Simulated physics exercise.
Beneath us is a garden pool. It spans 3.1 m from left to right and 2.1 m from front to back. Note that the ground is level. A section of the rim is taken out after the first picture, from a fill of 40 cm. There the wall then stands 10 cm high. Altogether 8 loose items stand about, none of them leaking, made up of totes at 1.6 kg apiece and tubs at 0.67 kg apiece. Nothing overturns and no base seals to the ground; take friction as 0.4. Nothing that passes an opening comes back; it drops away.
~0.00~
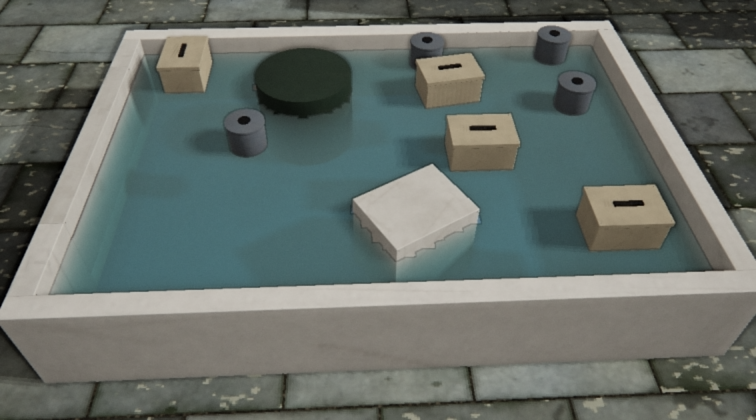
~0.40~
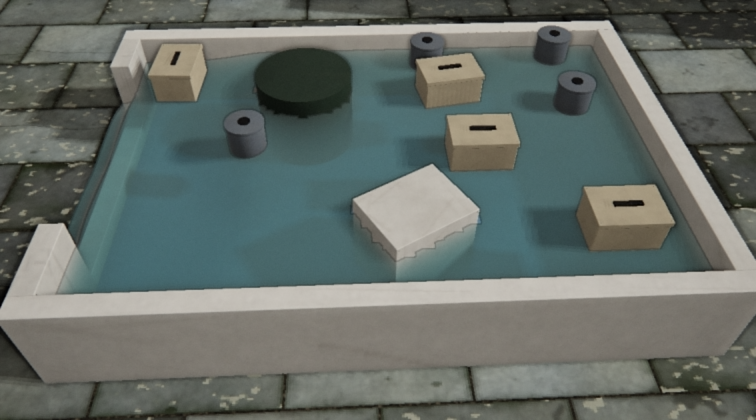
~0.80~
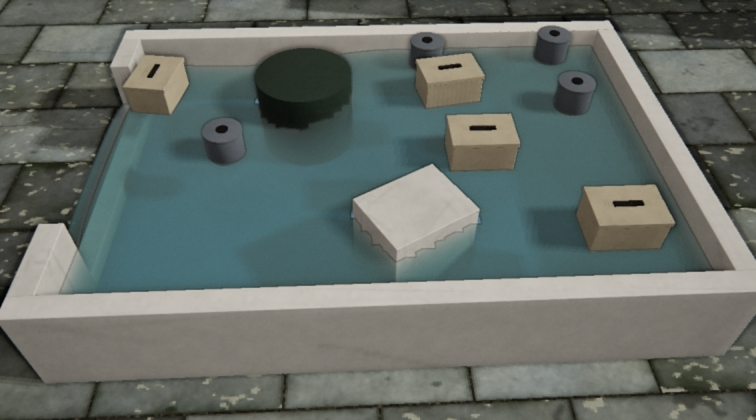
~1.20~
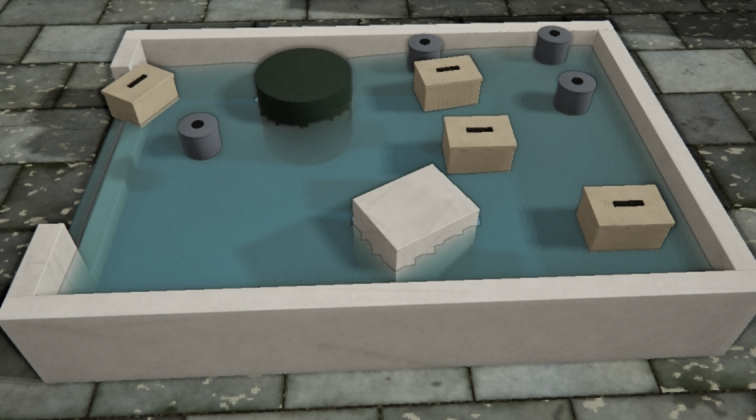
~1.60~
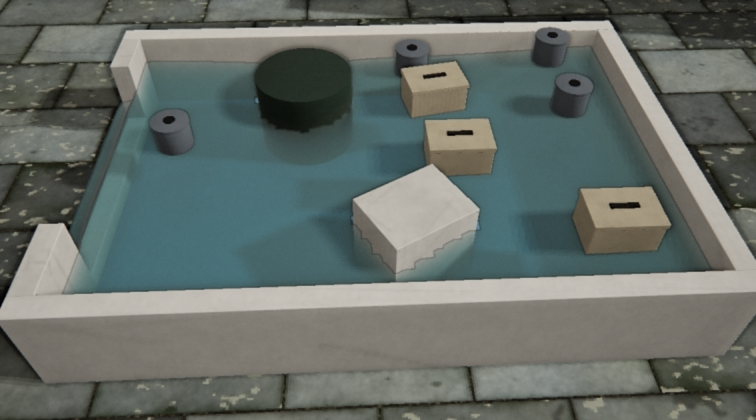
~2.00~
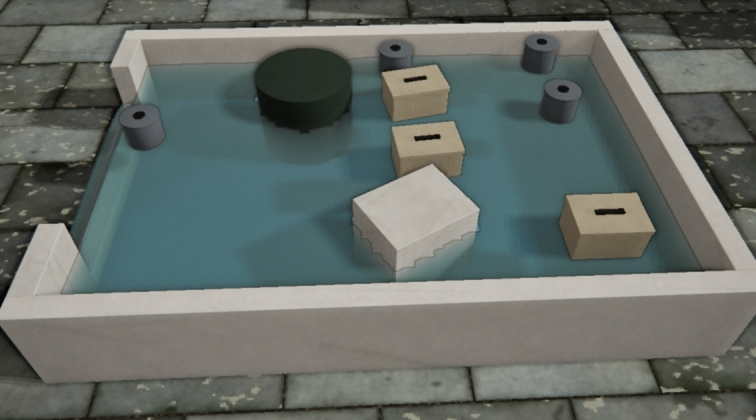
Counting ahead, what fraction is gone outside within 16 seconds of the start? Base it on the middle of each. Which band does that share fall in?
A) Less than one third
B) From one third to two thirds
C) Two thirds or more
B.
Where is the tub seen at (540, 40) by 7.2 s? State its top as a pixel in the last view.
Near (507, 61).
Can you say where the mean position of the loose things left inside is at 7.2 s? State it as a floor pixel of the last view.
Mean position approx. (386, 181).
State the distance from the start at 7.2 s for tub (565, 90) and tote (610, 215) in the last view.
Going in order, that's 30 cm then 30 cm.
After 3.2 s 2 of 8 are out; 6 afloat.
After 7.2 s 2 of 8 are out; 6 afloat.
After 12.0 s 3 of 8 are out; 5 afloat.
After 16.0 s 3 of 8 are out; 5 afloat.
